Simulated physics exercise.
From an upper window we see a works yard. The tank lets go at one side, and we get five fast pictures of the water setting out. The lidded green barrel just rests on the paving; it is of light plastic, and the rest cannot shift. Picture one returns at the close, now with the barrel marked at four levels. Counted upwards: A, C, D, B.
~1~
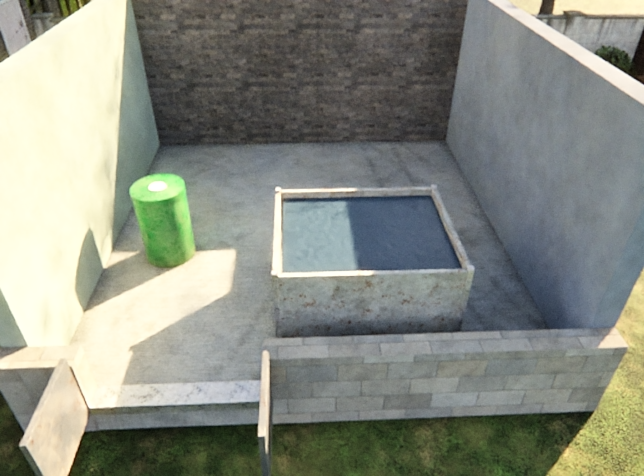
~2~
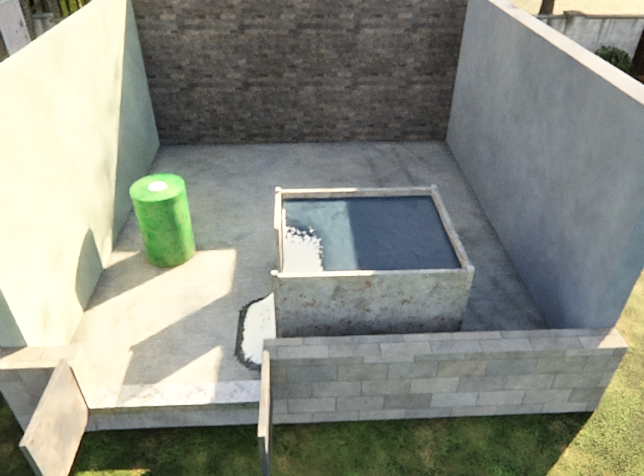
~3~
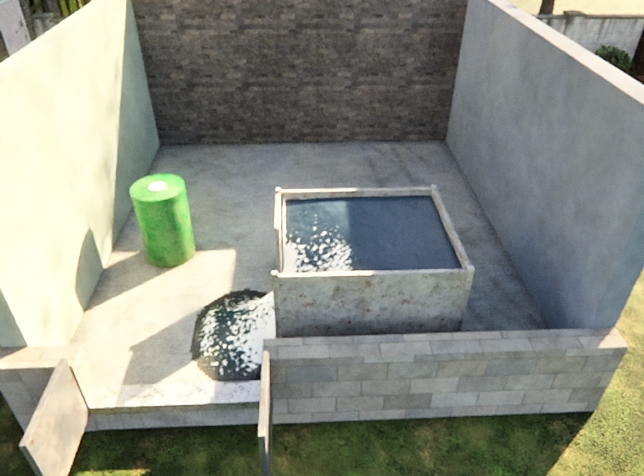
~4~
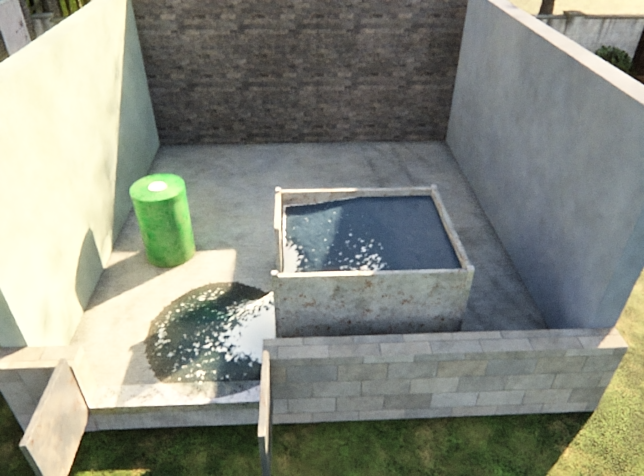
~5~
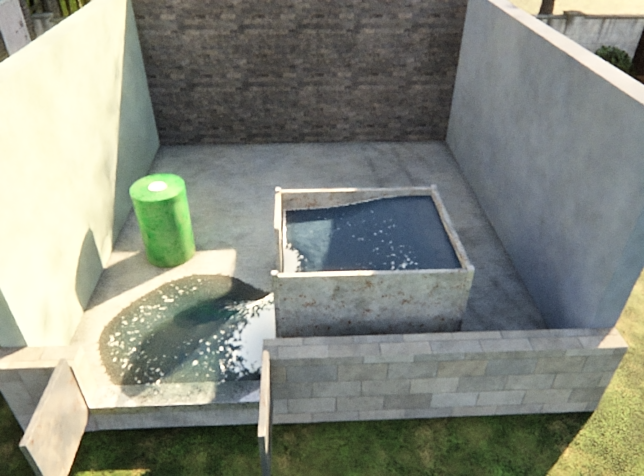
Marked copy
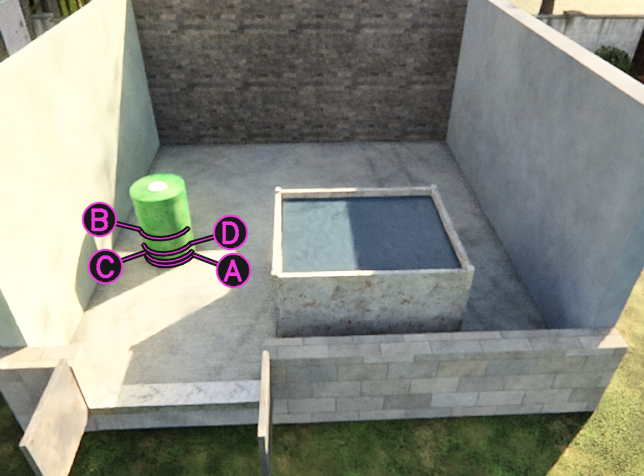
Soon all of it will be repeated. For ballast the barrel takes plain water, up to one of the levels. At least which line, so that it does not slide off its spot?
B will do.
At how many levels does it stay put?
One of the four.
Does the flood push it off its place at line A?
Yes, that goes wrong.
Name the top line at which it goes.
D it is.
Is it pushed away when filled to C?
Yes.
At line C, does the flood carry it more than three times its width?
No, it does not.
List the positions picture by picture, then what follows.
In the first frame, lid of the green barrel at (158, 187); tank full, its middle at (364, 233); open gate at (174, 346).
In the second frame, water covers 2 % of the ground, mostly out of sight from here.
In the third frame, 4 % of the ground under water, its edge towards the barrel at (213, 306).
In the fourth frame, 7 % of the ground under water, its edge towards the barrel at (192, 294).
In the fifth frame, lid of the green barrel at (158, 187); 11 % of the ground under water, its edge towards the barrel at (190, 280).
In magenta, A at (166, 265); B at (160, 238); C at (165, 261); D at (164, 253); from the bottom up A, C, D, B.
If A is chosen, it is pushed about 3 times its own width away.
If B is chosen, it does not move.
If C is chosen, it is pushed about its own width away.
If D is chosen, it is pushed about half its own width away.
